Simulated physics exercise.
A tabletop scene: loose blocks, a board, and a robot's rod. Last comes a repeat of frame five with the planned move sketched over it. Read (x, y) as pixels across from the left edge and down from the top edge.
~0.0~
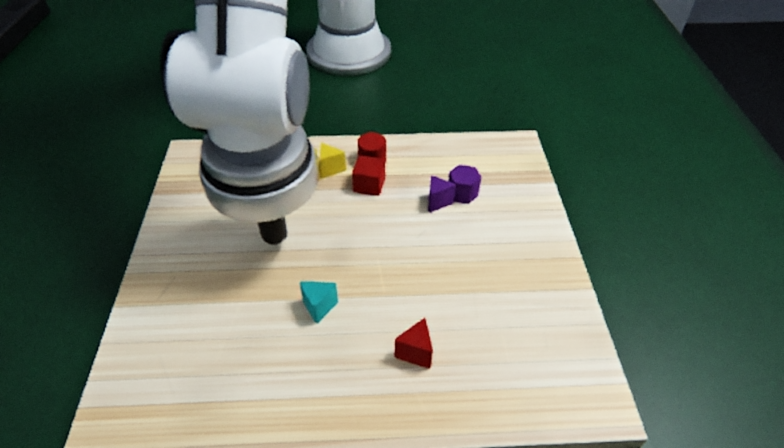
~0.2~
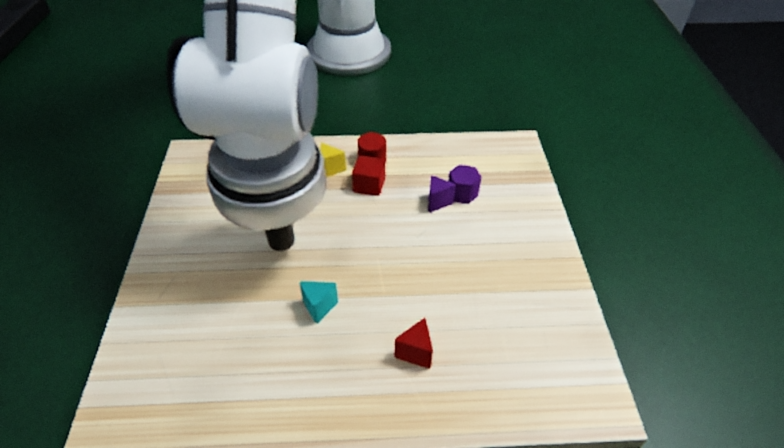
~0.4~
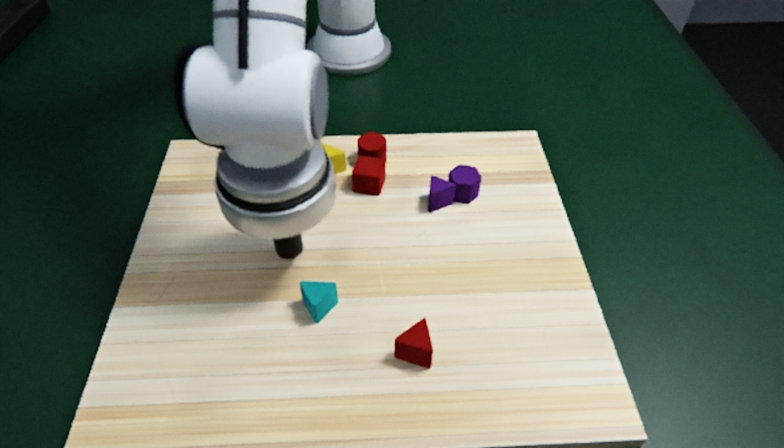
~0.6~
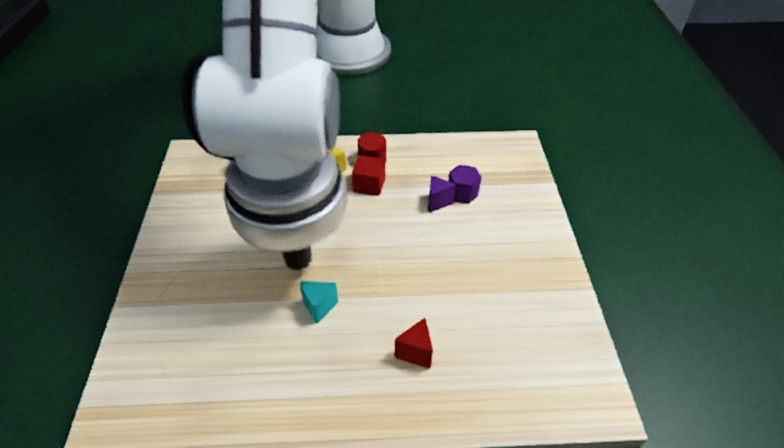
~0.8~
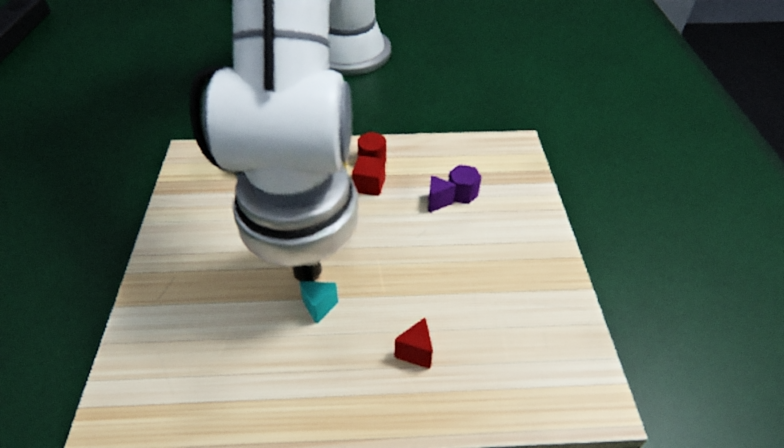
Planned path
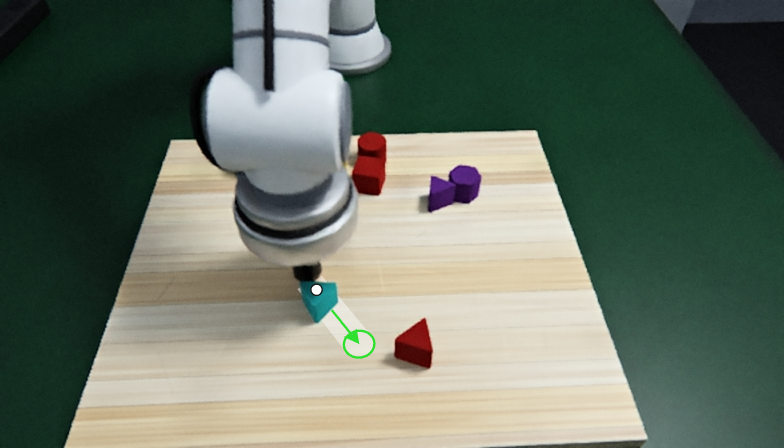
At the start, a white robot arm holds its dark rod above the left part of a wooden board scattered with red, purple, yellow and turquoise blocks. The arm moves the rod a short way toward the viewer and slightly right, until its tip is right beside the turquoise triangle, while the blocks stay still.
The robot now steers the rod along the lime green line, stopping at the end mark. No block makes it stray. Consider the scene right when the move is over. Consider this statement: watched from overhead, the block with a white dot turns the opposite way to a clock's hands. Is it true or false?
Verdict: False.
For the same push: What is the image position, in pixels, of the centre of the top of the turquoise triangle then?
In the picture, it is at (334, 340).
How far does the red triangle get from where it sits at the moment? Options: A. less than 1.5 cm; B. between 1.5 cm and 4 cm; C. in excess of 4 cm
A
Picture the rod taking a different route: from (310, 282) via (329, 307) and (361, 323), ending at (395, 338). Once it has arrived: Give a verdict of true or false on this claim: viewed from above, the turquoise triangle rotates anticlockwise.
It is false.
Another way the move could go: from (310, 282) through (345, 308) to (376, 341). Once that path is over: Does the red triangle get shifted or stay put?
That block stays in place.
Drawn move, from (310, 282) directly to (359, 344); the dot is on the turquoise triangle.
The first path, step by step. Halfway along, rod at (332, 303); turquoise triangle at (329, 317).
At the end, rod at (359, 335); turquoise triangle at (334, 340), turned 50° clockwise; red triangle still.
